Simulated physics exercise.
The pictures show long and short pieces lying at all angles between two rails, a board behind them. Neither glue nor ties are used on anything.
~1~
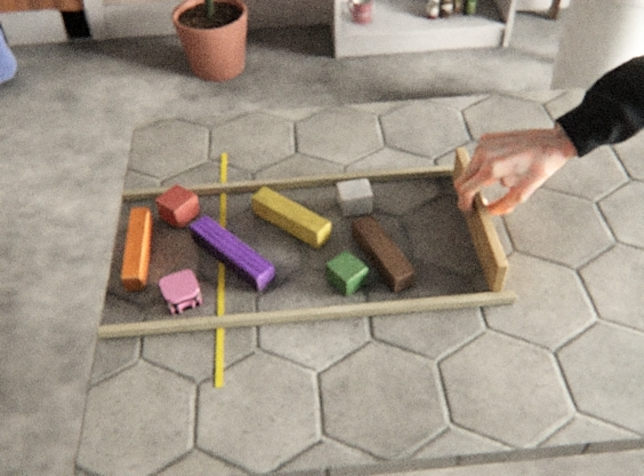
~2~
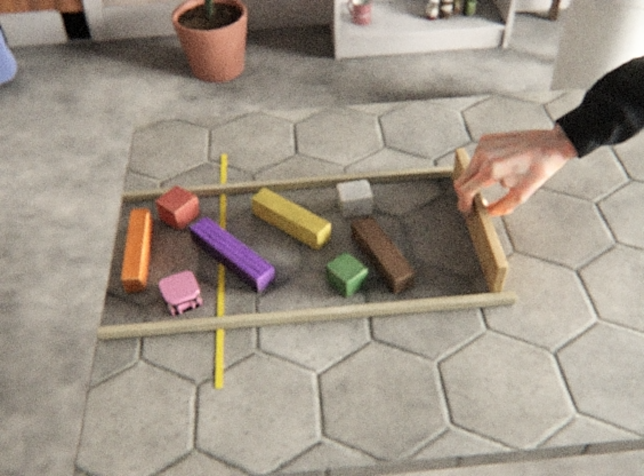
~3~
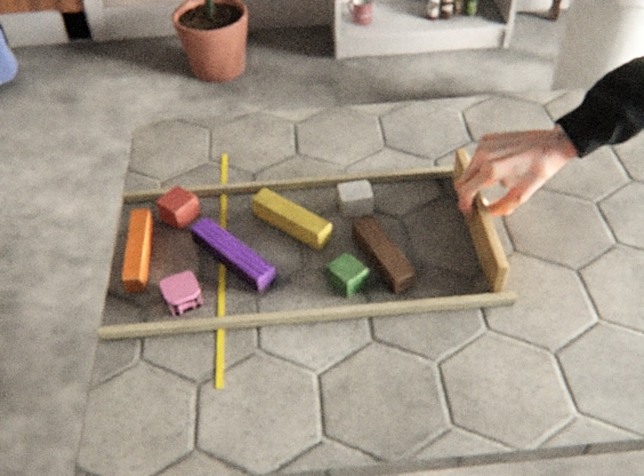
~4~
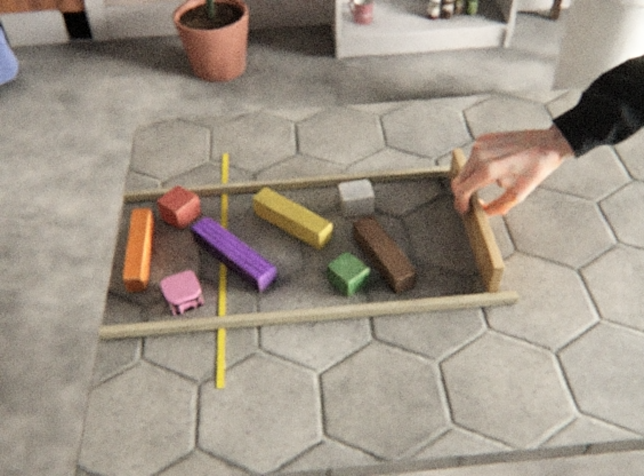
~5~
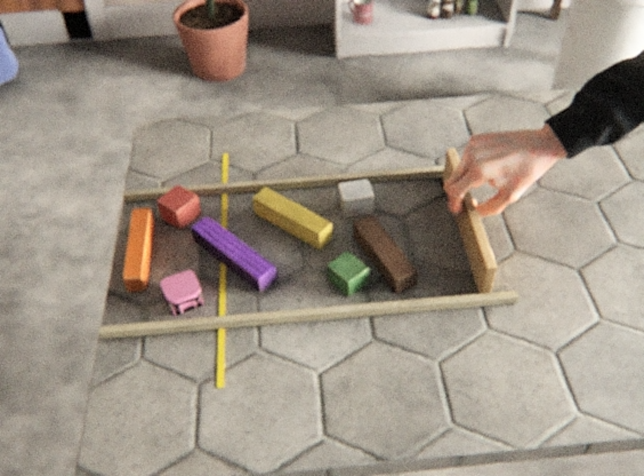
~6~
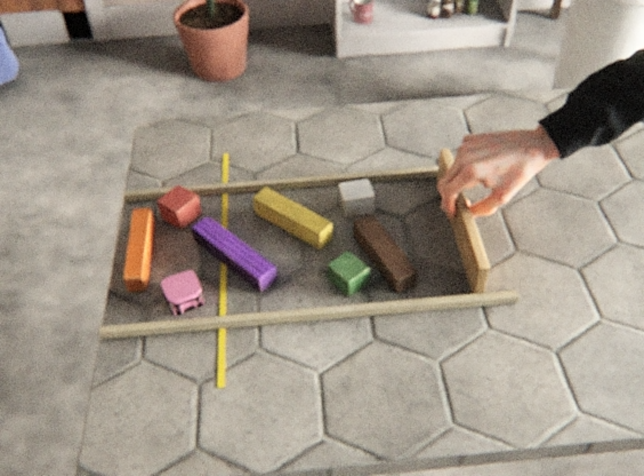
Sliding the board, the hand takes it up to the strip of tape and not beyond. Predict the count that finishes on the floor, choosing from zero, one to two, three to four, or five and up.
What drops is nothing.
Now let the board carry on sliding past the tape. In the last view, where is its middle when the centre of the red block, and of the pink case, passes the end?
About (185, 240), and about (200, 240) for the other.
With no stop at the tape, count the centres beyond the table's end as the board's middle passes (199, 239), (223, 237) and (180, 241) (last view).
The counts are 2, 0 and 3, in that order.
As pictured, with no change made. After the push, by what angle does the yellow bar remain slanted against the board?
The angle is about 0 degrees.
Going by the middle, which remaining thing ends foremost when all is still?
The one in question is the orange stick.
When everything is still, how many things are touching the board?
Result: 2 in all.
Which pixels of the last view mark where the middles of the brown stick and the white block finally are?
Roughly at (211, 266) and at (208, 209), in that order.
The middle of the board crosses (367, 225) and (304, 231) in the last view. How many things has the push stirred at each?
The first count is 3, and then it's 5.
Soon after, none off yet; orange stick at rest near (140, 248); red block at rest near (180, 207); pink case at rest near (183, 293).
Then, none off yet; orange stick at rest near (140, 248); red block at rest near (180, 207); pink case moved a little near (163, 294).
At rest, the number that fall off is zero.
